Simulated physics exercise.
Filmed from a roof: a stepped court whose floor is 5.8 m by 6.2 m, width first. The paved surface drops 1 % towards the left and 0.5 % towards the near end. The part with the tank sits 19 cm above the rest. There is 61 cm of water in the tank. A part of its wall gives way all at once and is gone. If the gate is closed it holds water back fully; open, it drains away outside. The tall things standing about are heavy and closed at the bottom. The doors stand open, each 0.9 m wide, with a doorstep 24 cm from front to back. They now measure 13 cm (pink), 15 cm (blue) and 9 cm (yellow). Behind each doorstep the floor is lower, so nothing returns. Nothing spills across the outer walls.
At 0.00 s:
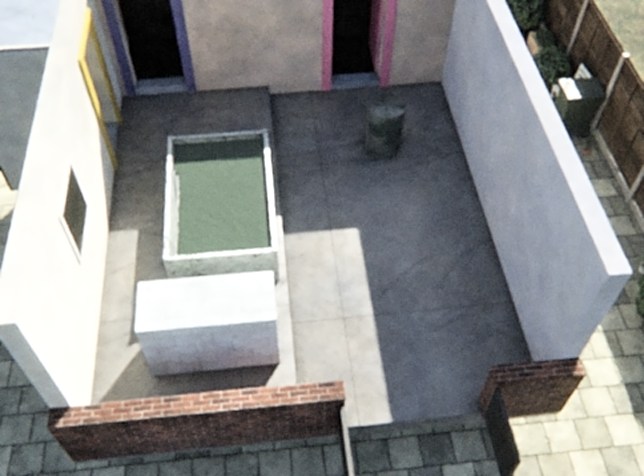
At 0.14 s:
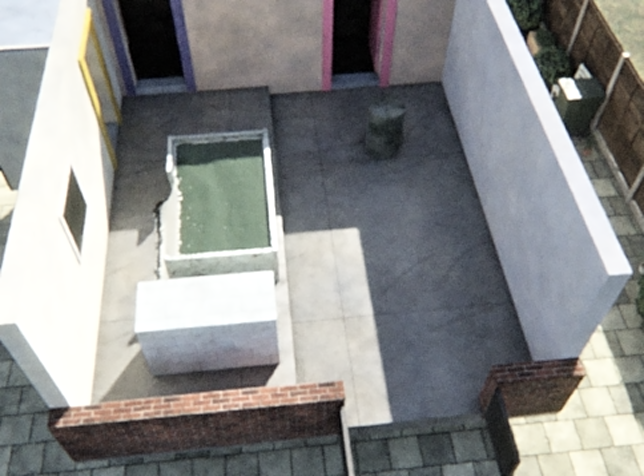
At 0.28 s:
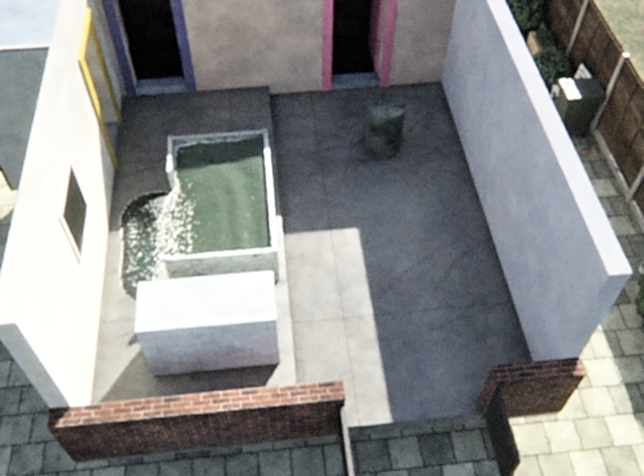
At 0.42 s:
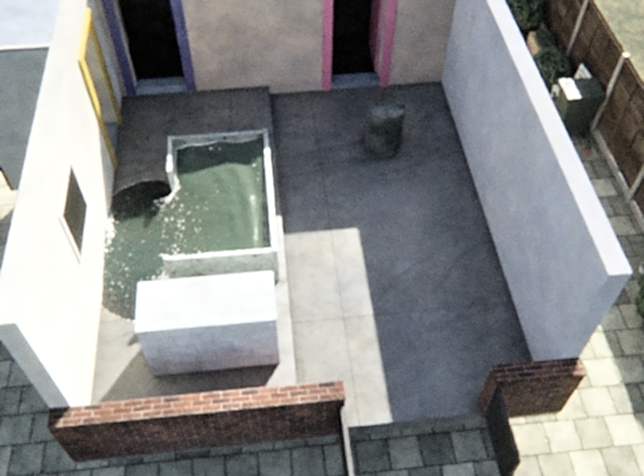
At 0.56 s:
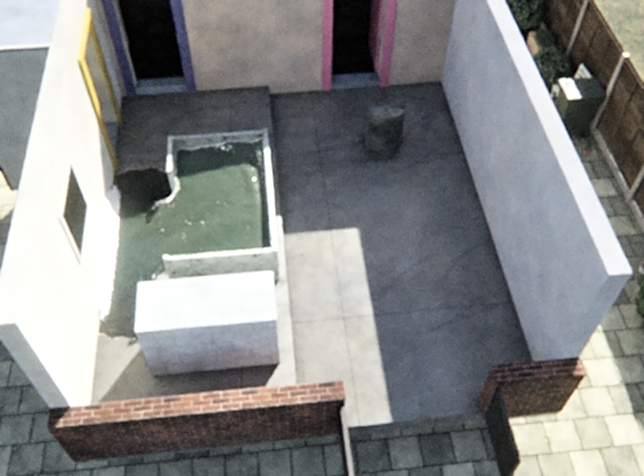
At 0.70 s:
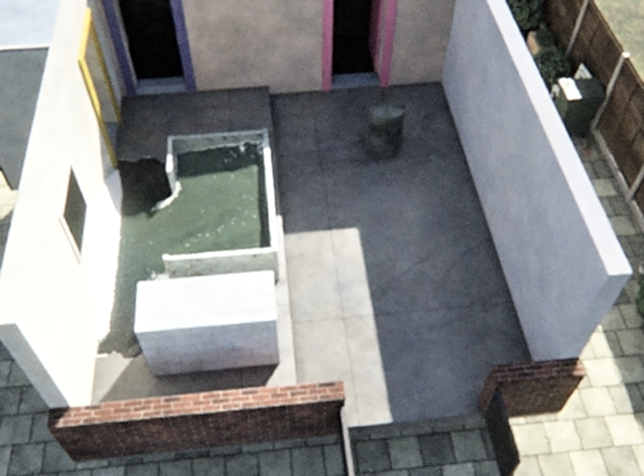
Green water burst through the left side of a raised tank in a walled courtyard, foaming across the paving to the white wall, then spreading toward the near end beside a white block.
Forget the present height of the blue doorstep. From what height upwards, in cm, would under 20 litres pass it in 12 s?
About 16 cm.
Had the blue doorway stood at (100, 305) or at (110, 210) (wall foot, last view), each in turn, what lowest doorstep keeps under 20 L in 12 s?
About 29 and 35 cm.
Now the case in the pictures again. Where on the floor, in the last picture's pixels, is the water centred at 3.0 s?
Around (182, 249).
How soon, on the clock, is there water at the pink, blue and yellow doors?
Pink 3.2 s, blue 1.6 s, yellow 0.9 s.
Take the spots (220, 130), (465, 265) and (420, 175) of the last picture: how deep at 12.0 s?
About 3, 4 and 4 cm.
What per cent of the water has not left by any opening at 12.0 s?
Some 88 per cent remains.
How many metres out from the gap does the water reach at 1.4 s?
Roughly 3.4 m.
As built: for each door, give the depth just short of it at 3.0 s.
Depths in cm: Pink 0, blue 19, yellow 7.
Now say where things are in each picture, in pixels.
In the first frame, the tank at (220, 194) is whole and still, 61 cm deep; the blue door at (152, 46) is dry.
In the second frame, the front is at a hidden place, 0.3 m from the gap at (176, 234); 0.2 m2 of floor is wet, 61 cm left at the back.
In the third frame, water pours out at (176, 235) and has run 0.8 m, to (126, 223); about 10 cm deep outside, 59 cm at the back.
In the fourth frame, the front is at (112, 201), 1.0 m from the gap at (176, 235); 2.1 m2 of floor is wet, 52 cm left at the back.
In the fifth frame, the front is at (99, 327), 1.2 m from the gap at (176, 235); 2.5 m2 of floor is wet, 53 cm left at the back.
In the sixth frame, the gap is at (176, 235), the front 1.4 m out at (97, 351); the back of the tank holds 48 cm; 1.8 m in a straight line remain to the blue door at (152, 46).
After 1.4 s water covers 15 % of the floor, deepest (45 cm) near (106, 263); it has not reached the blue door.
After 3.0 s water covers 40 % of the floor, deepest (30 cm) near (150, 370); 19 cm at the blue door, 18 litres in over its 15 cm doorstep.
After 12.0 s water covers 95 % of the floor, deepest (12 cm) near (307, 413); 4 cm at the blue door, 30 litres in over its 15 cm doorstep.
At the blue door as built, the water arrived by 1.6 s and peaked near 22 cm at 2.2 s.
Run again over the same 12 s with other heights there, 39 litres in over 14 cm, 6 litres over 19 cm. The limit of 20 litres is kept from about 16 cm up.
